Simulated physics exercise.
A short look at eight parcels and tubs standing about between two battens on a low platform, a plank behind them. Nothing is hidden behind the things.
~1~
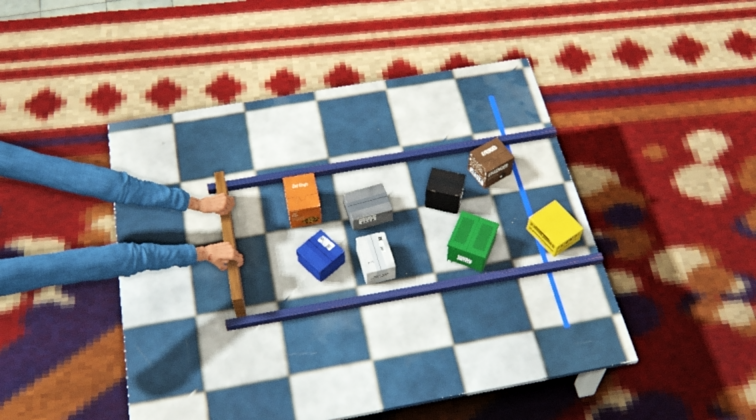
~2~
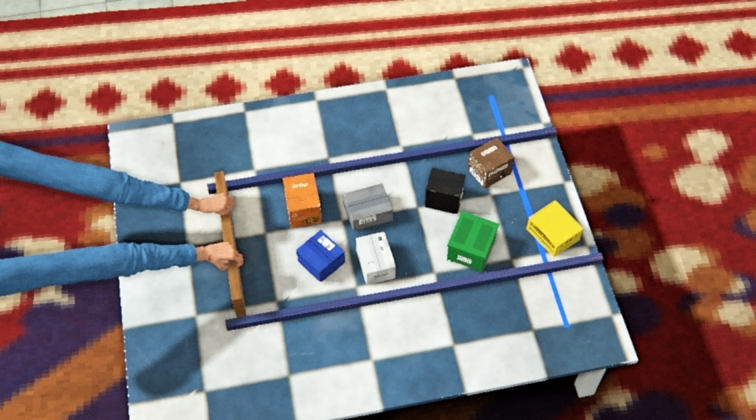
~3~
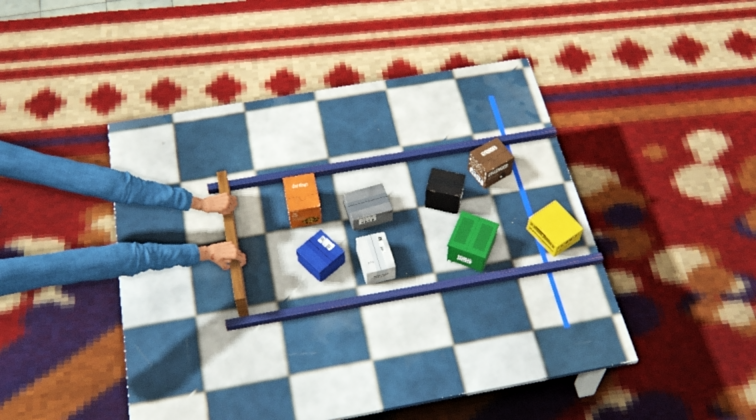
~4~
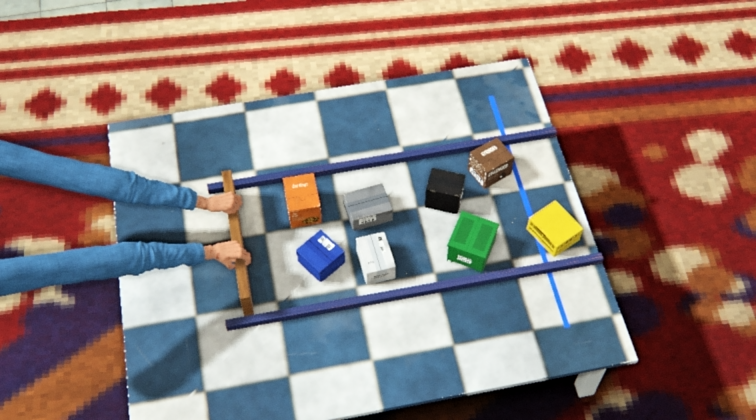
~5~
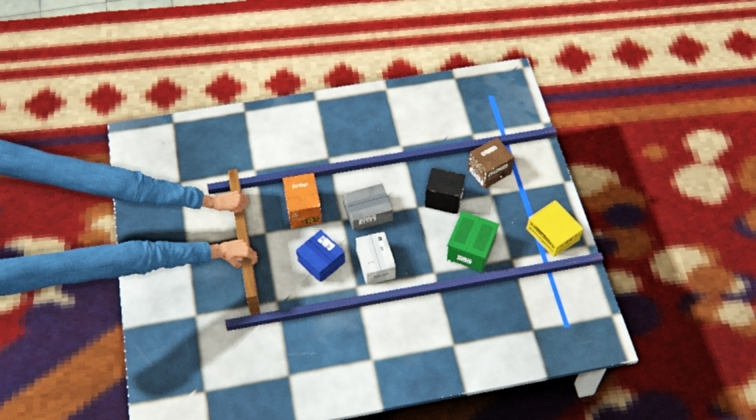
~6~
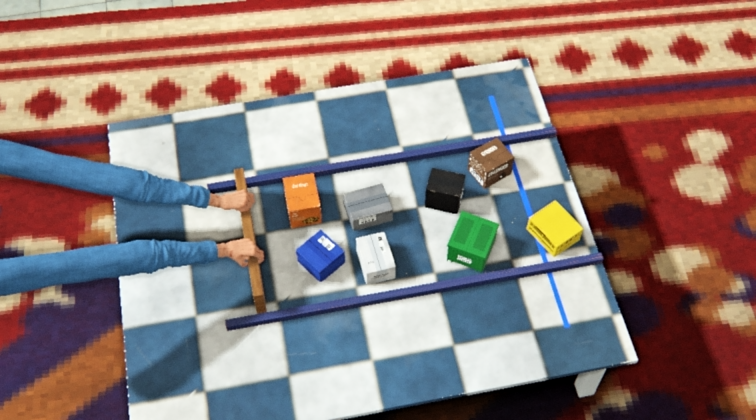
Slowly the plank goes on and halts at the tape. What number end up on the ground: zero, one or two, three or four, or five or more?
The number that fall off is three or four.
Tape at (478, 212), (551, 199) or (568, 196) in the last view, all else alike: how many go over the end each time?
It would be 1, 6 and 8.
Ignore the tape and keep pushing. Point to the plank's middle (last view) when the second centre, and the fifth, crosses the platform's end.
About (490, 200), then (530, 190).
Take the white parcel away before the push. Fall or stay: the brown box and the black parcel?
The brown box does not fall, the black parcel goes over.
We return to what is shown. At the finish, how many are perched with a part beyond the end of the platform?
It comes to 3.
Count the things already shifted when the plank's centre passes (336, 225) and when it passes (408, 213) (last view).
By then 4, and 7.
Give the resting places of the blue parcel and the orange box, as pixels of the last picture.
The blue parcel at (553, 224), the orange box at (532, 162).
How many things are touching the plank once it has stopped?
It touches 2.
Early on, none off yet; yellow crate at rest near (555, 229); brown box at rest near (491, 163); green tote at rest near (472, 242).
Finally, the number that fall off is three or four; lost, black parcel, green tote and yellow crate.
